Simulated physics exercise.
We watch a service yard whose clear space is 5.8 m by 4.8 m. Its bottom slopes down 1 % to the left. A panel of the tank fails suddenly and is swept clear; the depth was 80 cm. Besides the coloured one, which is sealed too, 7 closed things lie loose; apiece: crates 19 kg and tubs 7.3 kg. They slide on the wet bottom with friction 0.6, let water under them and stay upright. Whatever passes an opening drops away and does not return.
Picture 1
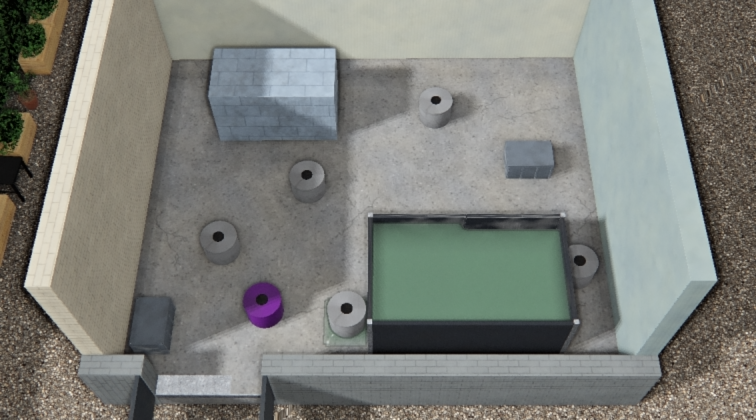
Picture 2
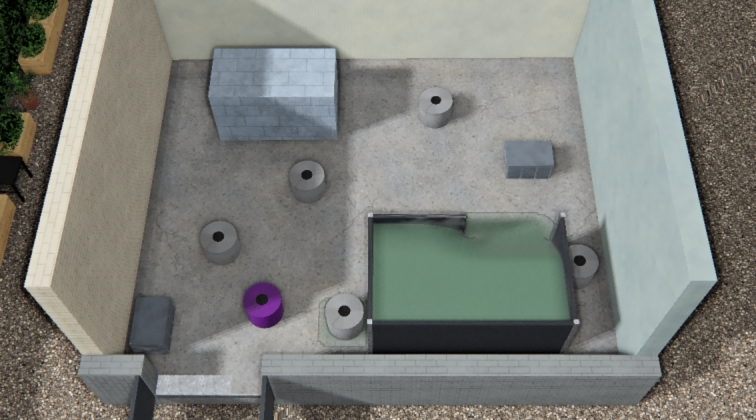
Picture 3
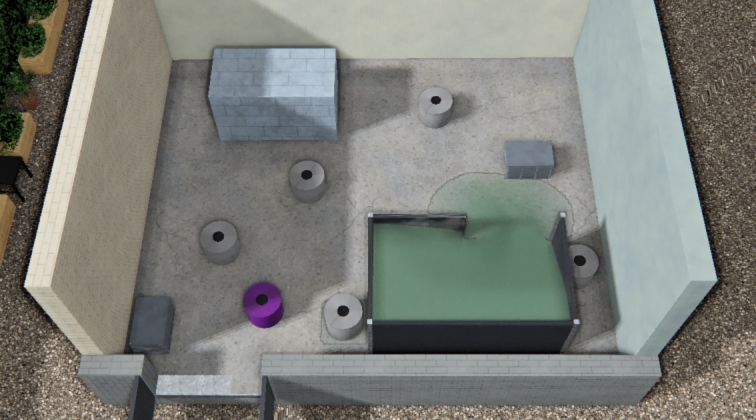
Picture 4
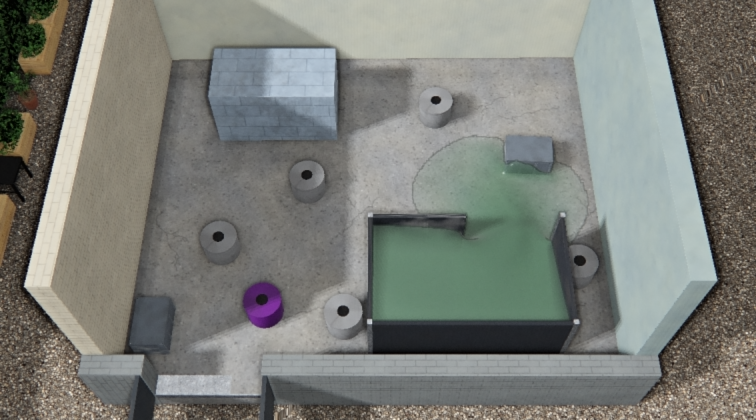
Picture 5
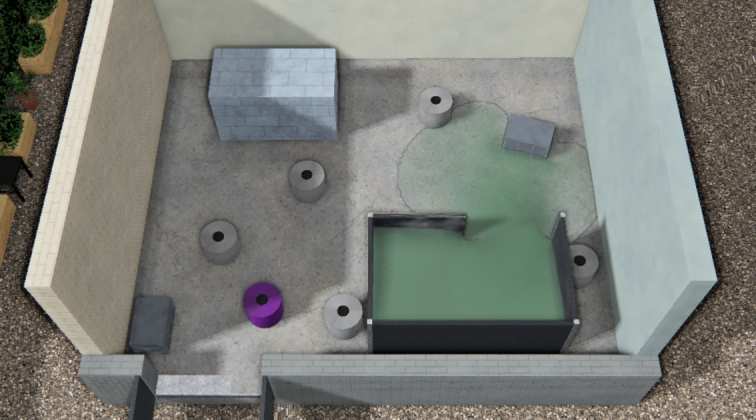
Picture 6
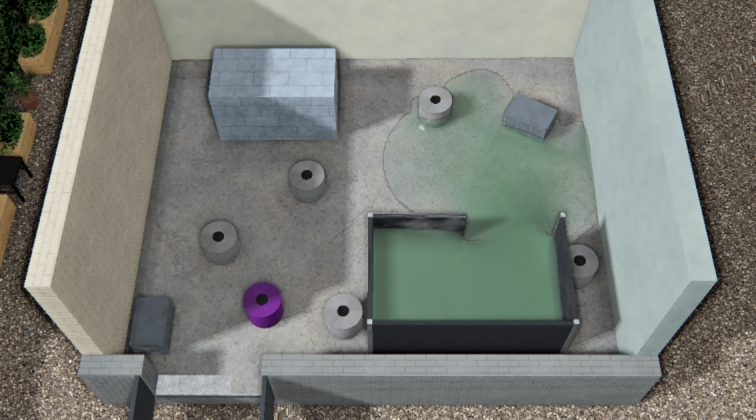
Green water burst through the back side of a dark tank in a walled yard and spread across the ground, pushing a grey crate backward and turning it, while the purple tub stayed put.
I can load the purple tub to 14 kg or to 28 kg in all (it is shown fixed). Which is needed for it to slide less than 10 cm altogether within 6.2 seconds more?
For it, only the higher weight holds it.
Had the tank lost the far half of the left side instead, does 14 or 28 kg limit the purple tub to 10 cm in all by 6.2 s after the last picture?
Then neither weight holds it.
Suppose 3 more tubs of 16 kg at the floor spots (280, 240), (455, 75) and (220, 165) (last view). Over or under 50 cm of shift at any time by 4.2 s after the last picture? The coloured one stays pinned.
In turn: Less, over, under.
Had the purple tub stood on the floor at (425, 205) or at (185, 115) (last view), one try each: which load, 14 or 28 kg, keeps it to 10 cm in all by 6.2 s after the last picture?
In turn: The smaller is enough; neither holds.
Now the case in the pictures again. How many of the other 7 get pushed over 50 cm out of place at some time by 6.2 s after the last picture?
6 of them.
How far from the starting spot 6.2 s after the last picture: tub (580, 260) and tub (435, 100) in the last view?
In that order: 60 cm, 400 cm.
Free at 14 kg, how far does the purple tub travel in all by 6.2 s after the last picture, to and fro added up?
About 30 cm.
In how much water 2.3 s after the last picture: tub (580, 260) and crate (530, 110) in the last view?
About 2 and 21 cm.
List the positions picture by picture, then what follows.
The first picture shows the purple tub at (262, 300), on the bottom; water covers 2.9 m2; 0 of 8 have shifted.
The second picture shows the purple tub at (262, 300), on the bottom; 3.6 m2 under water; 0 of 8 have shifted.
The third picture shows the purple tub at (262, 300), on the bottom; 4.6 m2 under water; 0 of 8 have shifted.
The fourth picture shows the purple tub at (262, 300) rests on the ground; 5.7 m2 under water; 1 of 8 have shifted.
The fifth picture shows the purple tub at (262, 300) rests on the ground; water covers 7.1 m2; 1 of 8 have shifted.
The sixth picture shows the purple tub at (262, 300), on the bottom; water covers 8.5 m2; 1 of 8 have shifted.
Then, 0.6 s after the last picture the purple tub would be 0 cm from its start with 14 kg and 0 cm from its start with 28 kg; 0 cm of water round it then.
Then, 2.3 s after the last picture the purple tub would be 0 cm from its start with 14 kg and 0 cm from its start with 28 kg; 0 cm of water round it then.
Then, 4.2 s after the last picture the purple tub would be 0 cm from its start with 14 kg and 0 cm from its start with 28 kg; 3 cm of water round it then.
Then, 6.2 s after the last picture the purple tub would be 34 cm from its start with 14 kg and 1 cm from its start with 28 kg; 8 cm of water round it then.
